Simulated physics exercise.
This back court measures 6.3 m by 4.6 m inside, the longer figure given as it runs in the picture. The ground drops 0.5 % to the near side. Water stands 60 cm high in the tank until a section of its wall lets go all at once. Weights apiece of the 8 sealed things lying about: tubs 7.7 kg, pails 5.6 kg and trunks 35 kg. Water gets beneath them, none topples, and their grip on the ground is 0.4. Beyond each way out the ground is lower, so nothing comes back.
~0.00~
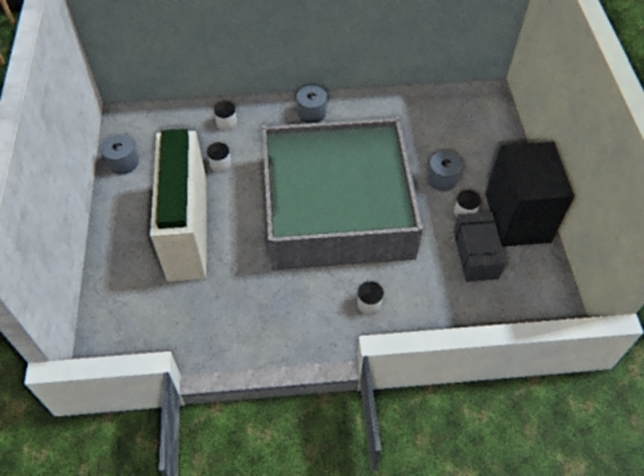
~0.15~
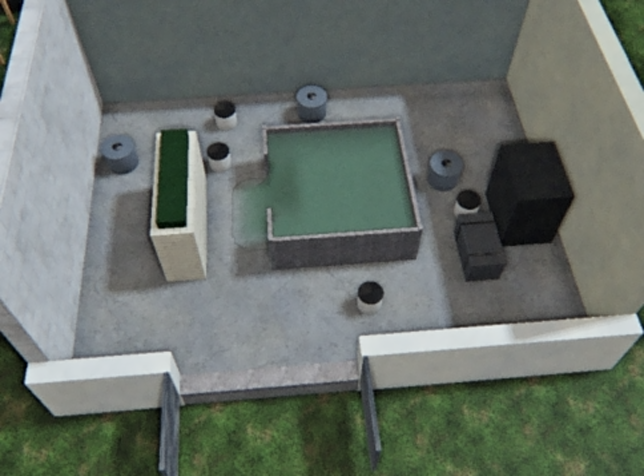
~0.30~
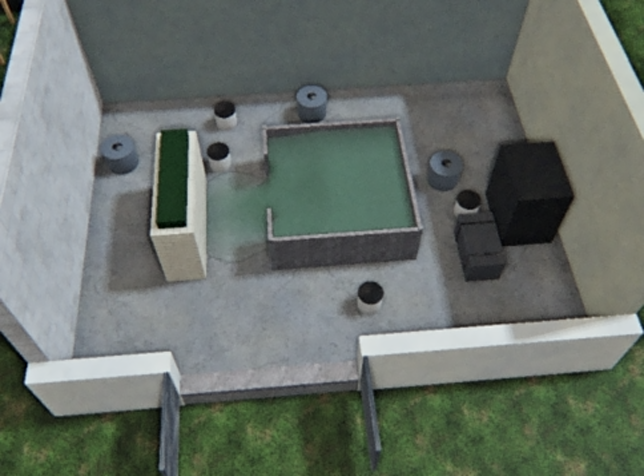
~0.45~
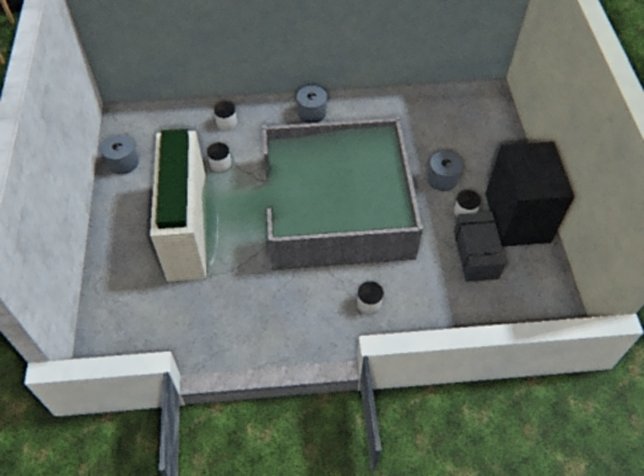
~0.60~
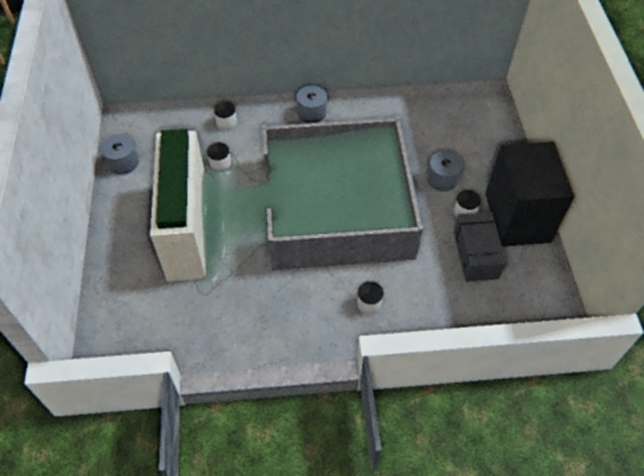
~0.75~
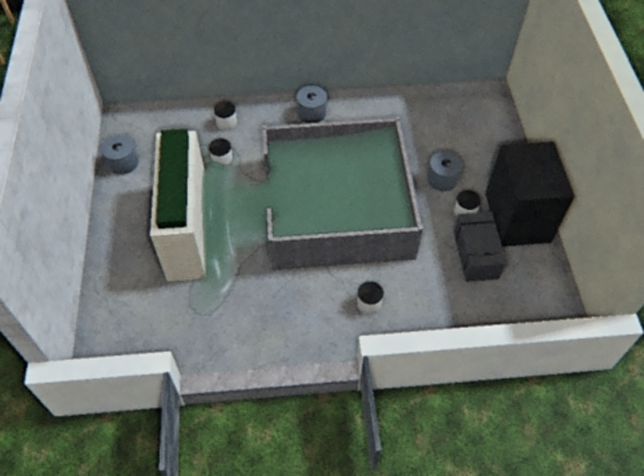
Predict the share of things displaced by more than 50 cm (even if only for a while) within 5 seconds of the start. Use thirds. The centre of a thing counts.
Share: One to two thirds.
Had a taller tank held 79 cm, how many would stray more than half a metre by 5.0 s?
Then 4.
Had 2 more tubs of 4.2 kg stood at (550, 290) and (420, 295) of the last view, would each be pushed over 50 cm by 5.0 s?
In that order: Short of it, under.
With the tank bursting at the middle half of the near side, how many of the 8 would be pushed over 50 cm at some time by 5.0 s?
Then 2.
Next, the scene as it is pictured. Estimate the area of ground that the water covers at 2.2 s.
Roughly 14 m2.
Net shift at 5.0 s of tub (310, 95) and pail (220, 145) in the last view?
In that order: 140 cm, 300 cm.
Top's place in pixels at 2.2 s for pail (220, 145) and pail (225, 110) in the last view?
Near (296, 83) and (249, 85).
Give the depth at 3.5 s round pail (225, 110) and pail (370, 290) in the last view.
Roughly 4 and 1 cm.
After 1.1 s 1 of 8 are over 50 cm from their spots; 0 afloat.
After 2.2 s 2 of 8 are over 50 cm from their spots; 2 afloat.
After 3.5 s 4 of 8 are over 50 cm from their spots; 0 afloat.
After 5.0 s 4 of 8 are over 50 cm from their spots, and 4 have been at some point; 0 afloat.
